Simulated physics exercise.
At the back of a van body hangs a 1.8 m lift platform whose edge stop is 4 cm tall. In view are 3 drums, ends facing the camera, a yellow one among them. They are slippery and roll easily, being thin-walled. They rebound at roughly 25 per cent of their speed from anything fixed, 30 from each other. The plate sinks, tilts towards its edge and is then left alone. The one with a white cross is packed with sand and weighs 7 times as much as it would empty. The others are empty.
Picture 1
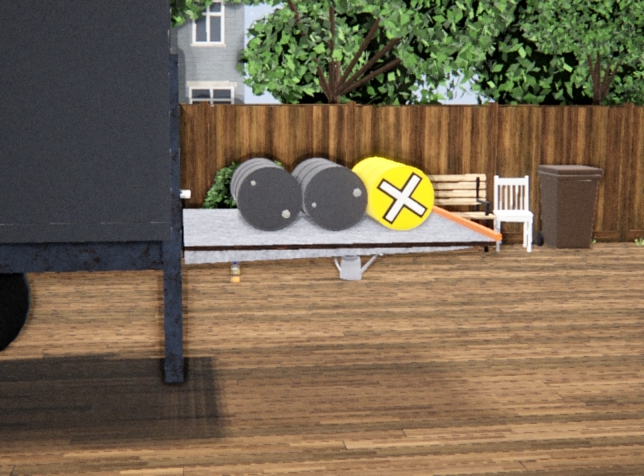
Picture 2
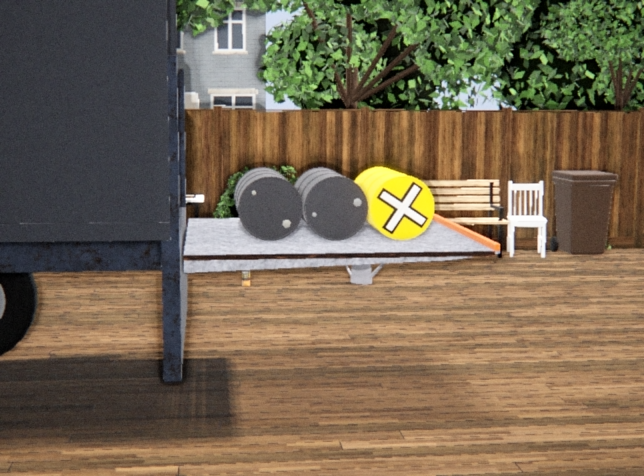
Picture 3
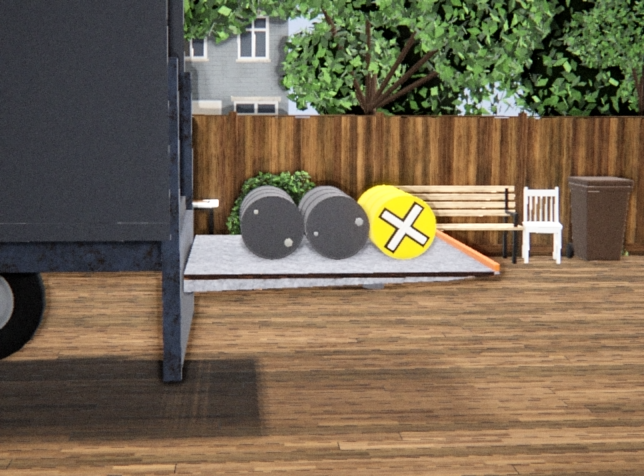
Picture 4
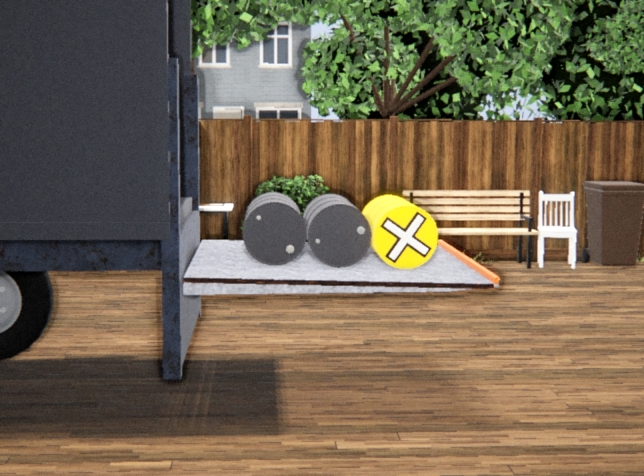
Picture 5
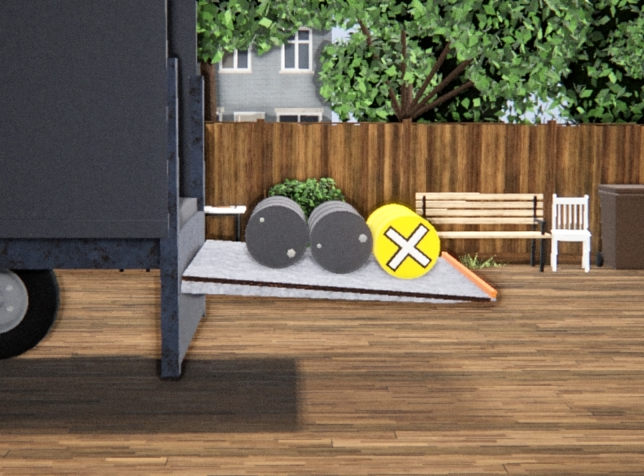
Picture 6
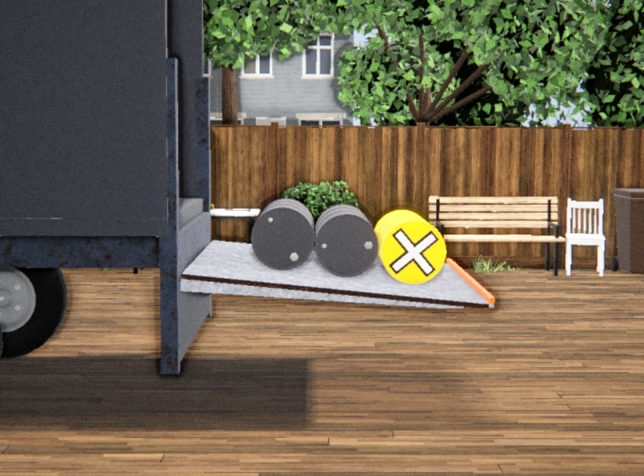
On a wooden deck, a lift platform behind a van body sinking and tilting outward, grey and yellow drums shifting slightly right.
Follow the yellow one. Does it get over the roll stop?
Yellow remains on the lift.
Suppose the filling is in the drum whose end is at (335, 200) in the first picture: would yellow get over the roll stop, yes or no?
In that case yellow yes.
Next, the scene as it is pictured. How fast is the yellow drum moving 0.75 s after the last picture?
About 0.5 m/s.
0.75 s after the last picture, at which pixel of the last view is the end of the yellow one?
At about (460, 256).
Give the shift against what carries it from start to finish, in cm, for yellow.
Moved: Yellow 35.
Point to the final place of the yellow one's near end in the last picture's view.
Near (460, 257).
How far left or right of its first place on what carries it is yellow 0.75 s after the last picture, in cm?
Yellow 35 right.
Then, 0.75 s after the last picture, yellow is on the plate, 10 cm from the stop, rolling right; 0 over the stop so far.
Then, 1.55 s after the last picture, yellow is on the plate, 15 cm from the stop; 0 over the stop so far.
At rest (2.45 s after the last picture), yellow is on the plate, 10 cm from the stop; 0 over the stop so far.
